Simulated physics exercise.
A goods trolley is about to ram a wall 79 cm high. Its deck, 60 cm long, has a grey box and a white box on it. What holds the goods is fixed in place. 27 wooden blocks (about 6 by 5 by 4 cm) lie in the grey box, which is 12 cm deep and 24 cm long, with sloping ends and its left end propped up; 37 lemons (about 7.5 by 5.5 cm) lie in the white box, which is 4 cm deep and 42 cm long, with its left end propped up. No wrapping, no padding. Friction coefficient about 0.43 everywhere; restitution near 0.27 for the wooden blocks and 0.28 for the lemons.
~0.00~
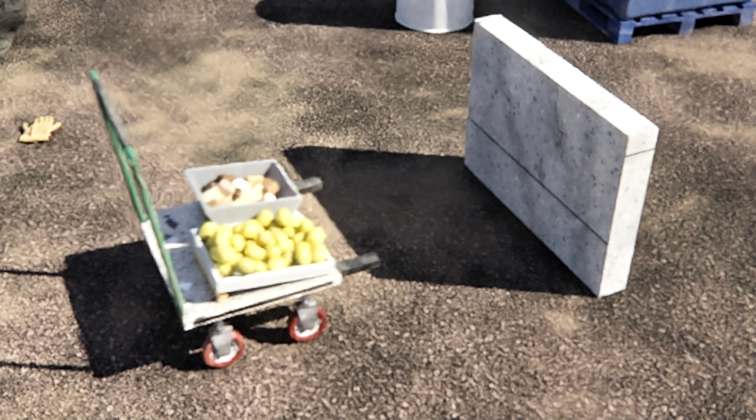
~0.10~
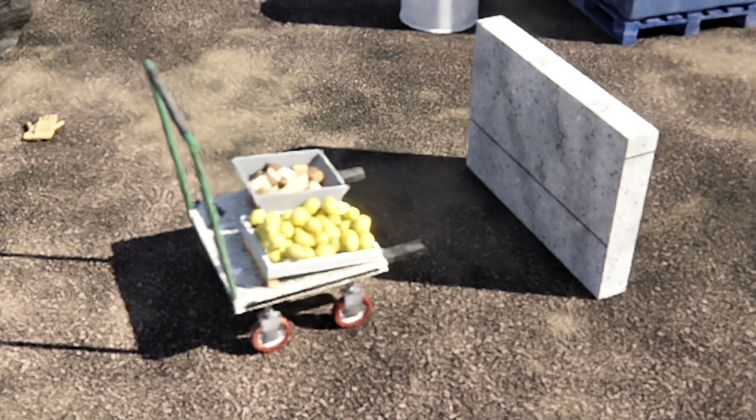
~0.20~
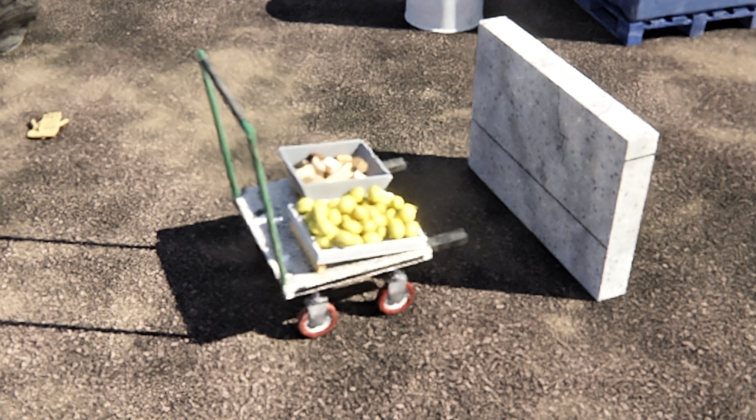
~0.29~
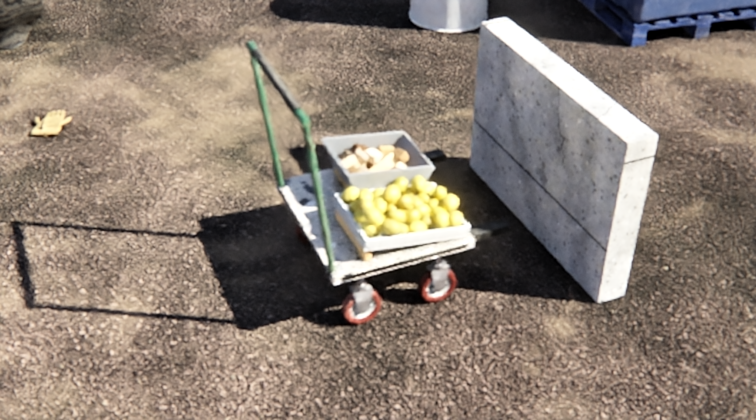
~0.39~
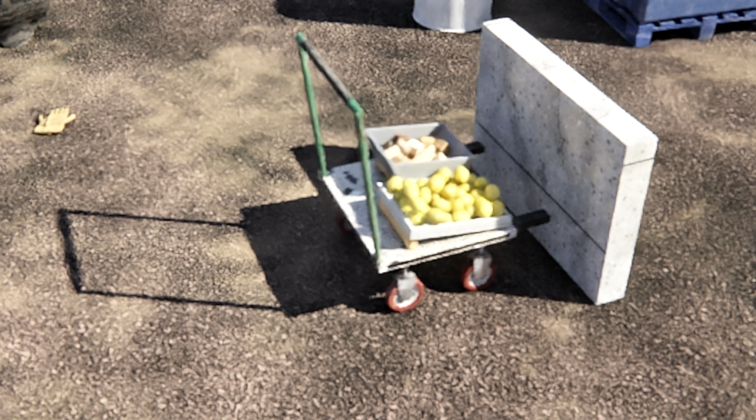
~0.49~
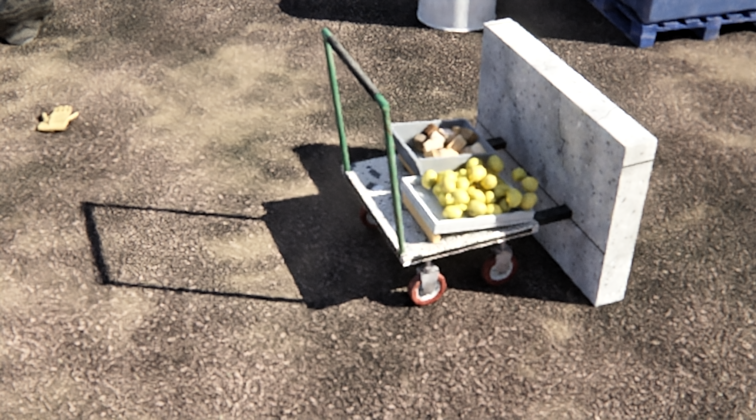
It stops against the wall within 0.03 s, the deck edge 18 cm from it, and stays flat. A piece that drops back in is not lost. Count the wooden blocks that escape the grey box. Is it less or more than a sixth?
It sheds under a sixth of them.
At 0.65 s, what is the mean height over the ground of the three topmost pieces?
Roughly 50 cm.
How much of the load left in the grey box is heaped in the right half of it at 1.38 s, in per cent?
About 80 per cent.
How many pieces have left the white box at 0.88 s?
About: White box 12.
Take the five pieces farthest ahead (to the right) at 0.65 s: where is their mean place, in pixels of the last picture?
Around (542, 198).
After 0.53 s, grey box 27 in, 0 out and white box 32 in, 5 out.
After 0.65 s, grey box 27 in, 0 out and white box 30 in, 7 out.
After 0.88 s, grey box 26 in, 1 out and white box 26 in, 11 out.
Outcome (at 1.38 s), grey box 26 in, 1 out and white box 24 in, 13 out. Asked share, 1 of 27, 4 per cent.
